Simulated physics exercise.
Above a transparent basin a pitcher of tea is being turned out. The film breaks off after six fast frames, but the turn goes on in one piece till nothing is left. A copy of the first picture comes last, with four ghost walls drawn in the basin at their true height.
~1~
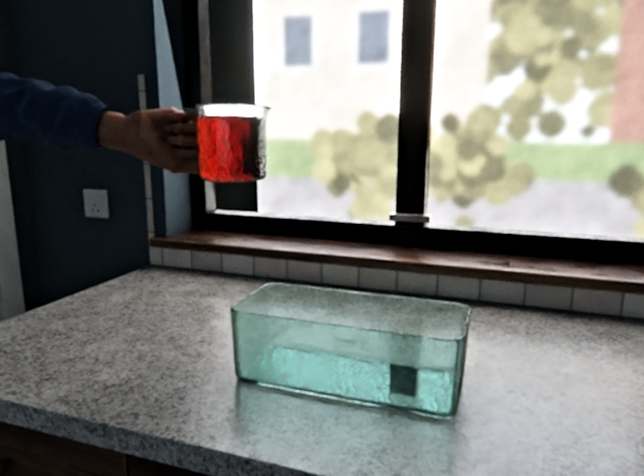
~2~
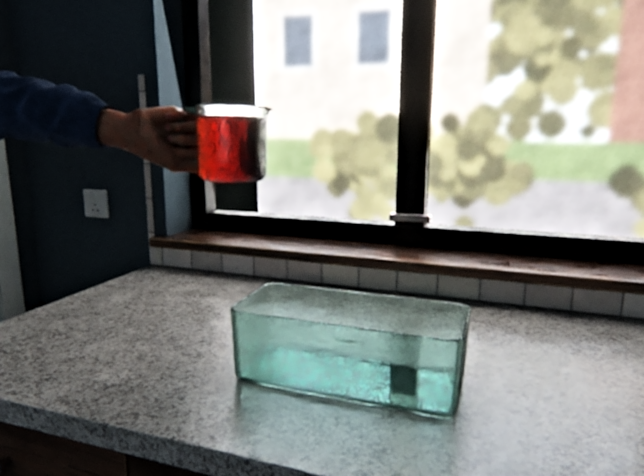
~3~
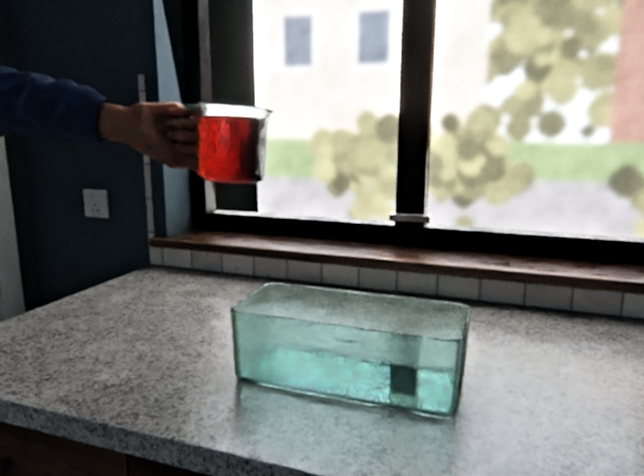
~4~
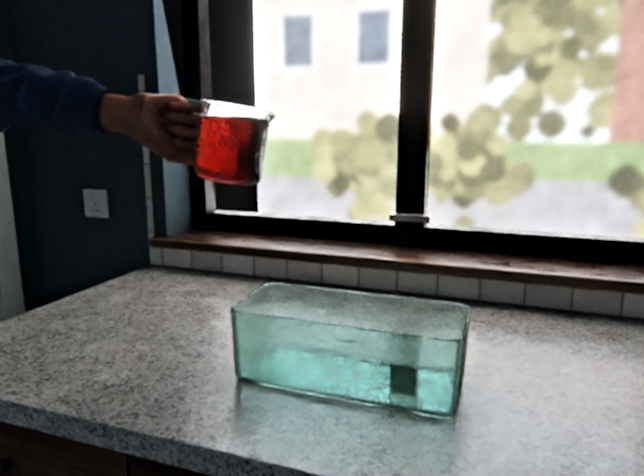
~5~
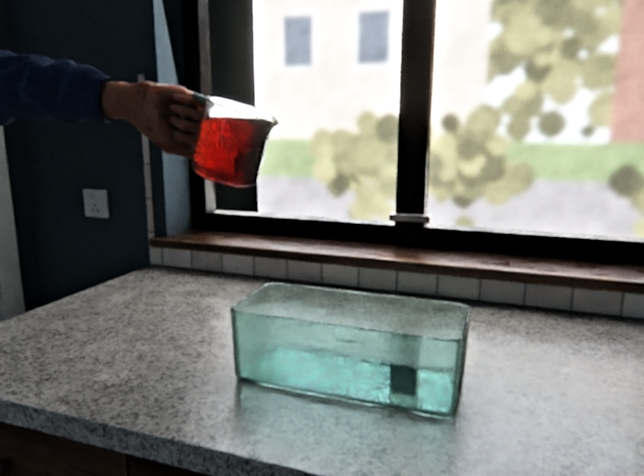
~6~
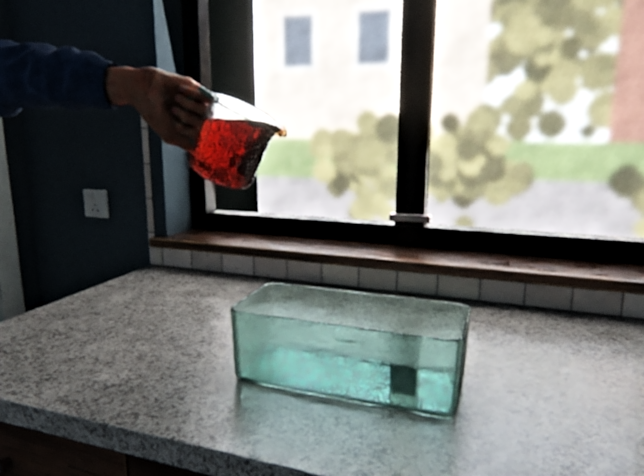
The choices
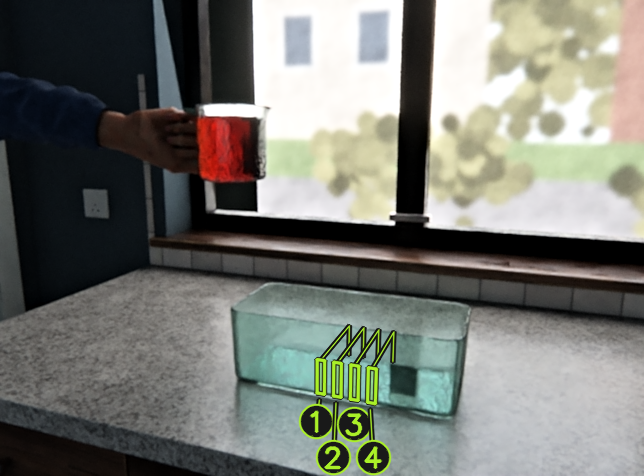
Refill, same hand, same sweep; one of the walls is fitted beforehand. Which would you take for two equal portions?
1.
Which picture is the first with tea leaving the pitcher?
In picture 6.
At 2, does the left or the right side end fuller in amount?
The left one.
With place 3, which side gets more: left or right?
More ends on the left.
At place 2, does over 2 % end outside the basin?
Yes.
In lime, 1 at (319, 399); 2 at (335, 402); 3 at (352, 405); 4 at (370, 409).
For place 1, about 52 % ends left of the wall and 44 % right of it; 4 % is lost outside.
For place 2, about 88 % ends left of the wall and 6 % right of it; 7 % is lost outside.
For place 3, about 91 % ends left of the wall and 5 % right of it; 5 % is lost outside.
For place 4, about 93 % ends left of the wall and 4 % right of it; 3 % is lost outside.
